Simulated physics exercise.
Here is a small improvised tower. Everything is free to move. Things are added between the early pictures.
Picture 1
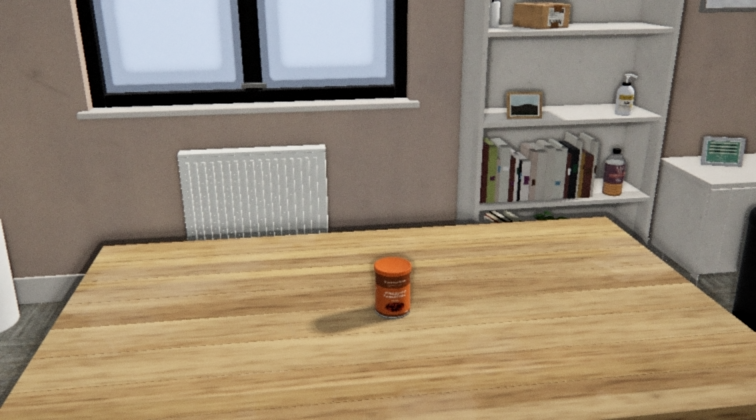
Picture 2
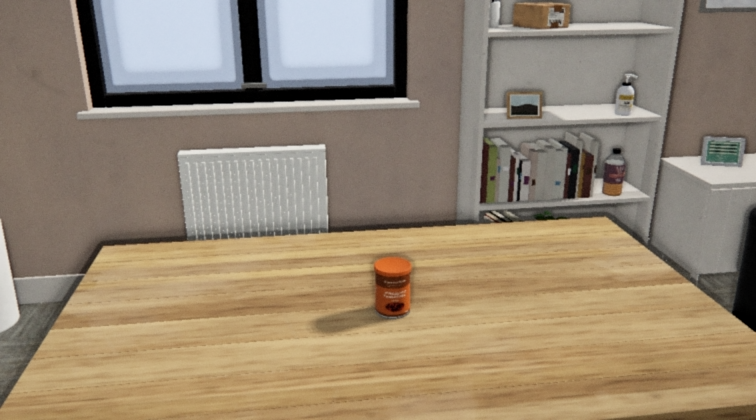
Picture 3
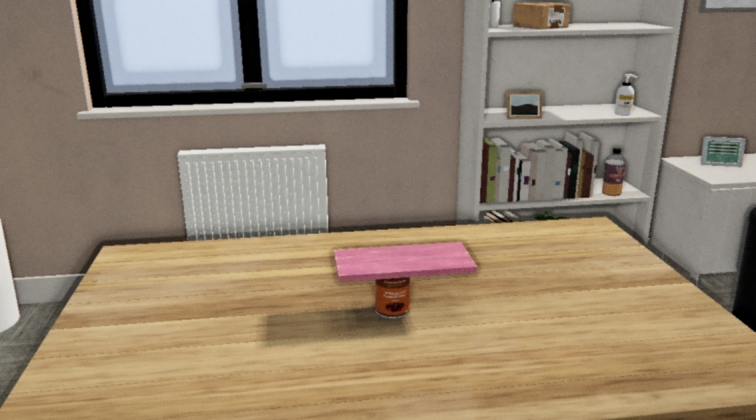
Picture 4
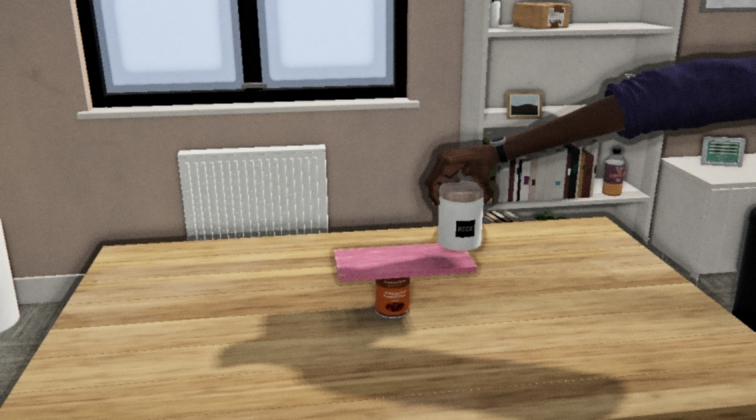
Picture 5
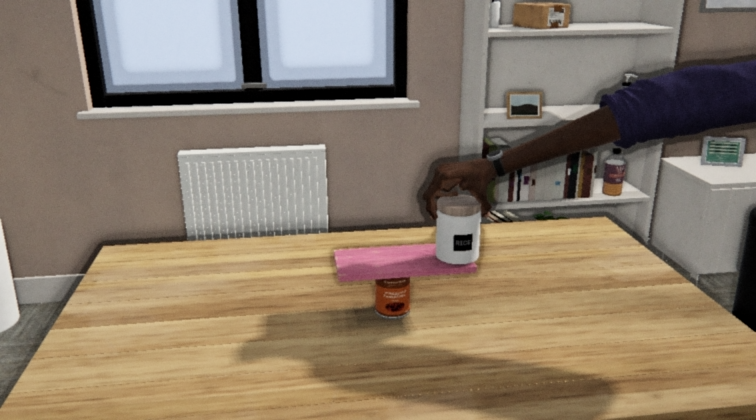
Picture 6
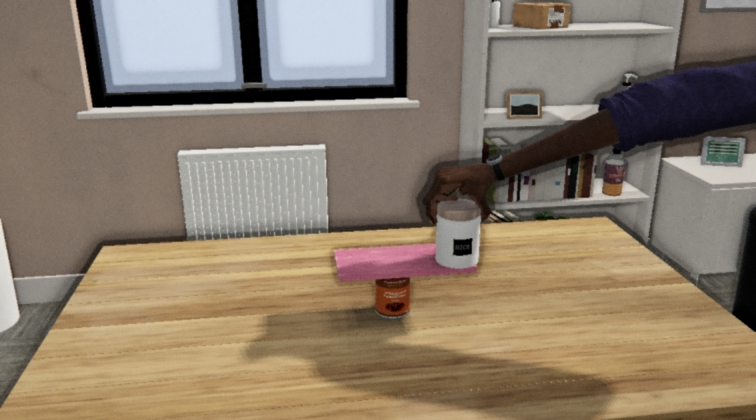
On a wooden table in a room with shelves, a pink board appeared on top of an orange tin, then a hand lowered a white jar onto the board's right end and kept holding it.
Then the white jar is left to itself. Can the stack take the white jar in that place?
The stack loses its balance.
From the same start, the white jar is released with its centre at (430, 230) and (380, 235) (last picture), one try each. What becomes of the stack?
In the first case it comes apart; in the second case it stays up.
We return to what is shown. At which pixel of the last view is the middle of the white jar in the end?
Near (525, 296).
Then, 0.30 s past the last view, white jar now fallen; pink board rocked 56° from its first pose.
Then, 0.50 s past the last view, pink board rocked 34° from its first pose.
Finally, fallen, white jar and pink board; orange tin still in place. Final places as the last picture's camera would see them, white jar near (525, 296). The stack comes apart.
